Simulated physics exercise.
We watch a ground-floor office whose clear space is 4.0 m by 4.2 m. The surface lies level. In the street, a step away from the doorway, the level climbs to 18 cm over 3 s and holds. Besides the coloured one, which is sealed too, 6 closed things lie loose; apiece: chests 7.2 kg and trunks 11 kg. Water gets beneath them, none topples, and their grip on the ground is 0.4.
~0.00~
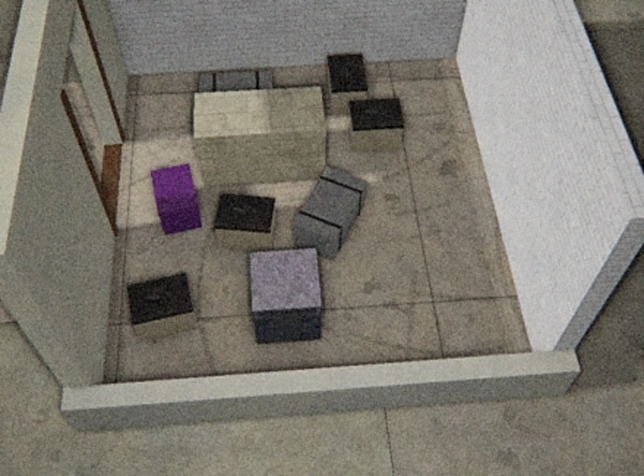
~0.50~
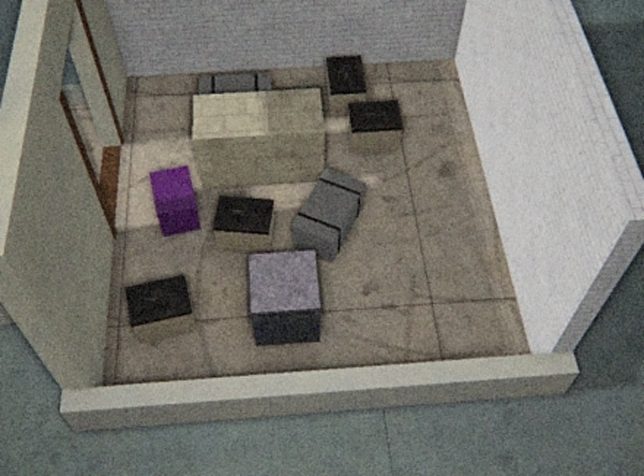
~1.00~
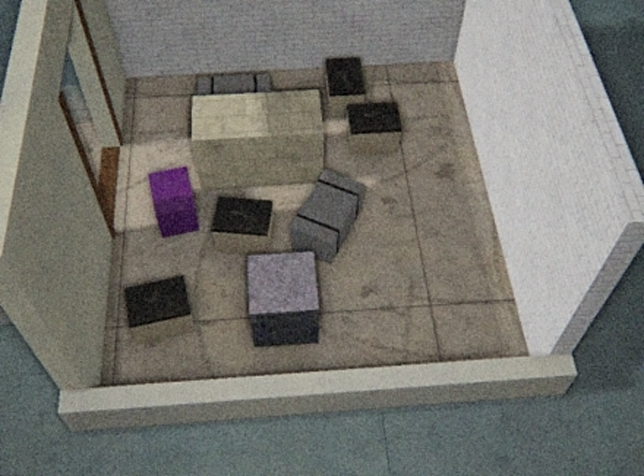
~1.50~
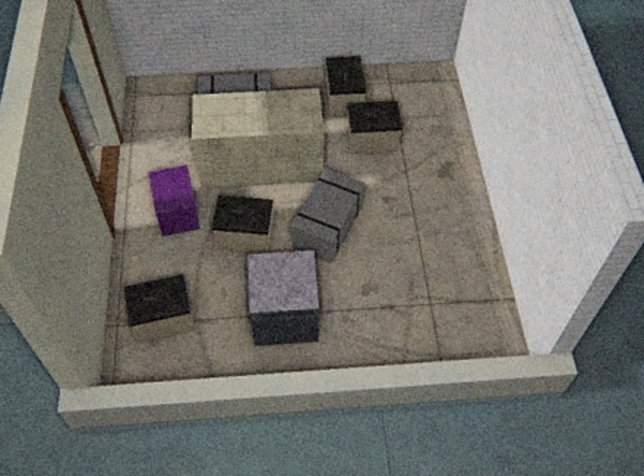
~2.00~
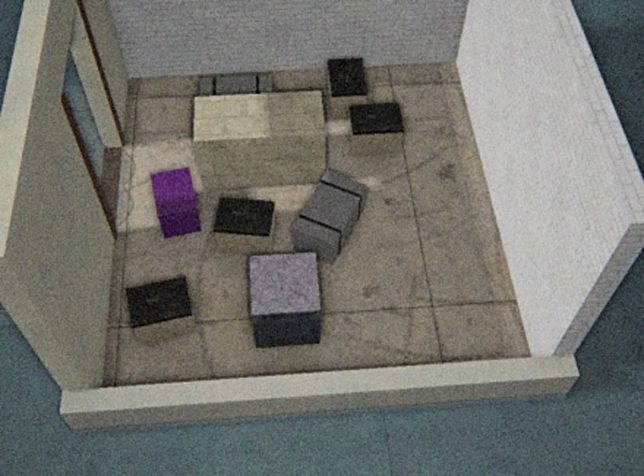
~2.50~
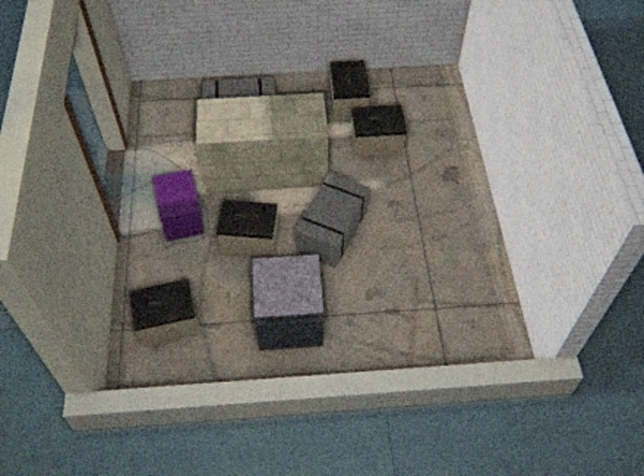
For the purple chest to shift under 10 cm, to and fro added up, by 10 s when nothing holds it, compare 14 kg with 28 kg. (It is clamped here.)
For it, neither load is enough.
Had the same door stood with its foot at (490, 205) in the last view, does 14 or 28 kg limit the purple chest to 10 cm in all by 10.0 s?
Then only the higher weight holds it.
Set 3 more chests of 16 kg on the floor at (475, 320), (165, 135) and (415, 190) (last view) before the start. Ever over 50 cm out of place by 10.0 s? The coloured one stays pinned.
In that order: Less, over, under.
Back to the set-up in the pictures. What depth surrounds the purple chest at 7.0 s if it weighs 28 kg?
Roughly 6 cm.
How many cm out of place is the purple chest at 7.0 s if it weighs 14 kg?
Roughly 120 cm.
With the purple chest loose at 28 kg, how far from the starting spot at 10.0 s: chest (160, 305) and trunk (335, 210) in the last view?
In turn: 80 cm, 120 cm.
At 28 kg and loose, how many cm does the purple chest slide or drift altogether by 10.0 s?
Some 80 cm in all.
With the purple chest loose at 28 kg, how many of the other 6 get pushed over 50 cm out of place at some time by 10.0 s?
I count 6.
After 3.5 s the purple chest would be 28 cm from its start with 14 kg and 2 cm from its start with 28 kg; 7 cm of water round it then.
After 4.5 s the purple chest would be 88 cm from its start with 14 kg and 54 cm from its start with 28 kg; 6 cm of water round it then.
After 7.0 s the purple chest would be 125 cm from its start with 14 kg and 73 cm from its start with 28 kg; 6 cm of water round it then.
After 10.0 s the purple chest would be 223 cm from its start with 14 kg and 89 cm from its start with 28 kg; 6 cm of water round it then.
